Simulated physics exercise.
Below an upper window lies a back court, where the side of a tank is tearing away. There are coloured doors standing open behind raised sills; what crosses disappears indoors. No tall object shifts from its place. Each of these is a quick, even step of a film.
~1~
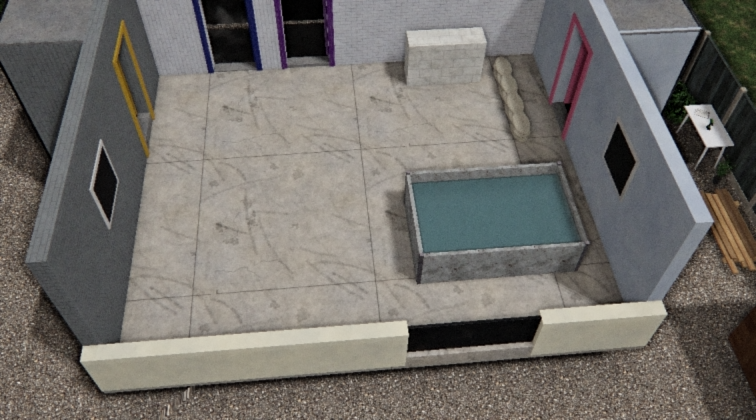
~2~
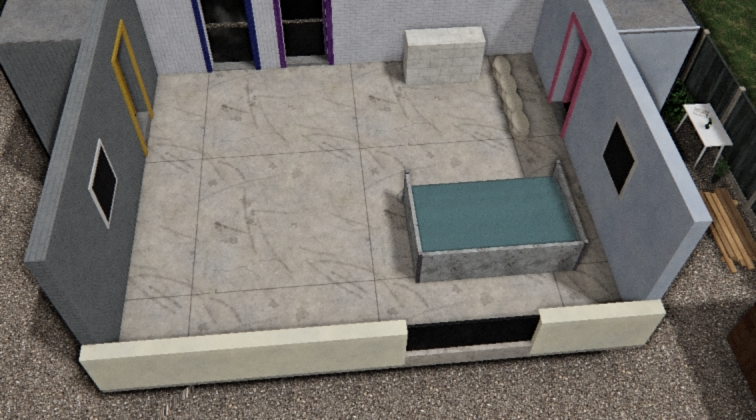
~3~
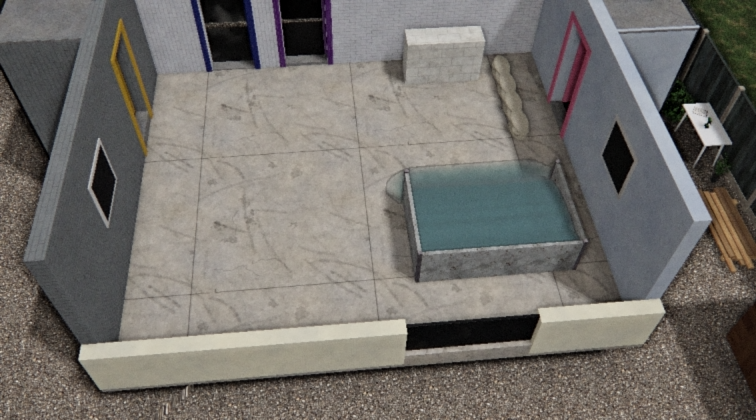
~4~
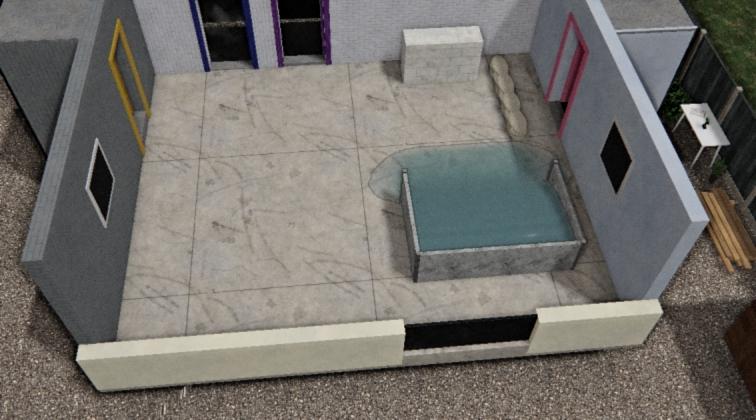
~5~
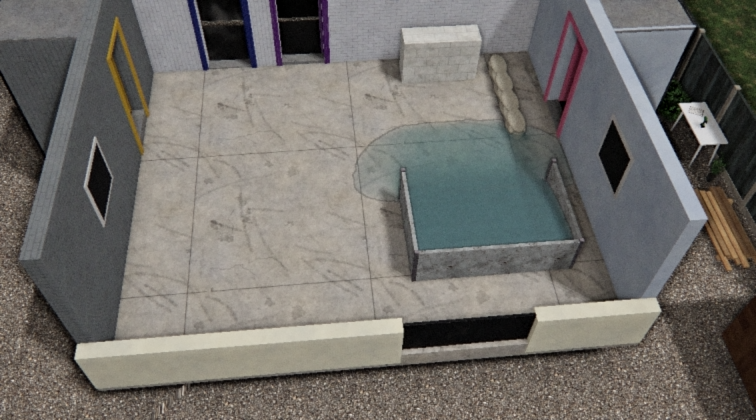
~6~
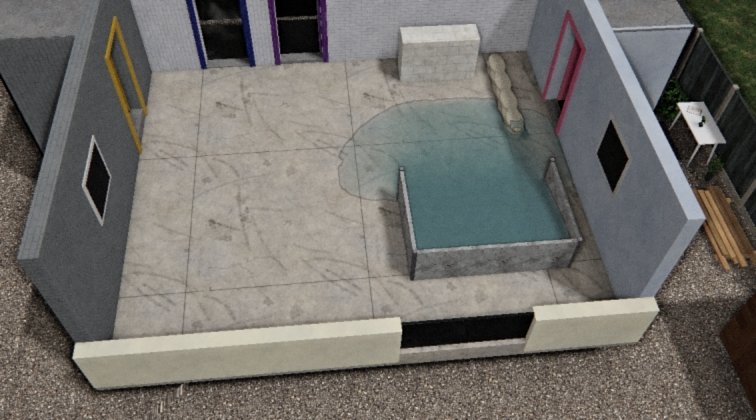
Water pouring out through the open far side of a raised tank, spreading back and left across a walled court's pale floor.
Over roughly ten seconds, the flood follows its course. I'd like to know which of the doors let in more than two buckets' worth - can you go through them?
In the end the yellow door stays inside what's allowed there; the pink door goes beyond what's allowed there; the blue door goes beyond what's allowed there; the purple door goes beyond what's allowed there.
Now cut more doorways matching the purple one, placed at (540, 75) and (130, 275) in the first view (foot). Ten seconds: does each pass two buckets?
Well, the earlier one is above the limit, while the later one is below the limit.
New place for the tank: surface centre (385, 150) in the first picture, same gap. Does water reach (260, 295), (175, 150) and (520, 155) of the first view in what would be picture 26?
The first spot ends up left untouched, the second sodden and the third sodden.
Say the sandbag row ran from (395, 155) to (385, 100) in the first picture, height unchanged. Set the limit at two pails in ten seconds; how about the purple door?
The purple door falls short.
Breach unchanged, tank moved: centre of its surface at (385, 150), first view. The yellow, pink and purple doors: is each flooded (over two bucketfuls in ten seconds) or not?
Yellow falls short, pink falls short, purple exceeds the limit.
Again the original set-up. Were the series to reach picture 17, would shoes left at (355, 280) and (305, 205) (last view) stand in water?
Going in order, I'd call them bone-dry and bone-dry.
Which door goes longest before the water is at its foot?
That is the yellow one.
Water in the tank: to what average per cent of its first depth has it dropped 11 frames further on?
Roughly 24 percent.
A moment on, water covers 30 % of the floor; the yellow door not reached, the pink door under two buckets in, the blue door not reached, the purple door not reached.
Next, water covers 40 % of the floor; the yellow door not reached, the pink door over two buckets in, the blue door not reached, the purple door under two buckets in.
Then, water covers 45 % of the floor; the yellow door not reached, the pink door over two buckets in, the blue door under two buckets in, the purple door over two buckets in.
Later, water covers 75 % of the floor; the yellow door wet at the sill, nothing in, the pink door far over two buckets in, the blue door over two buckets in, the purple door over two buckets in.
In the end, water covers 95 % of the floor; the yellow door wet at the sill, nothing in, the pink door far over two buckets in, the blue door far over two buckets in, the purple door over two buckets in.
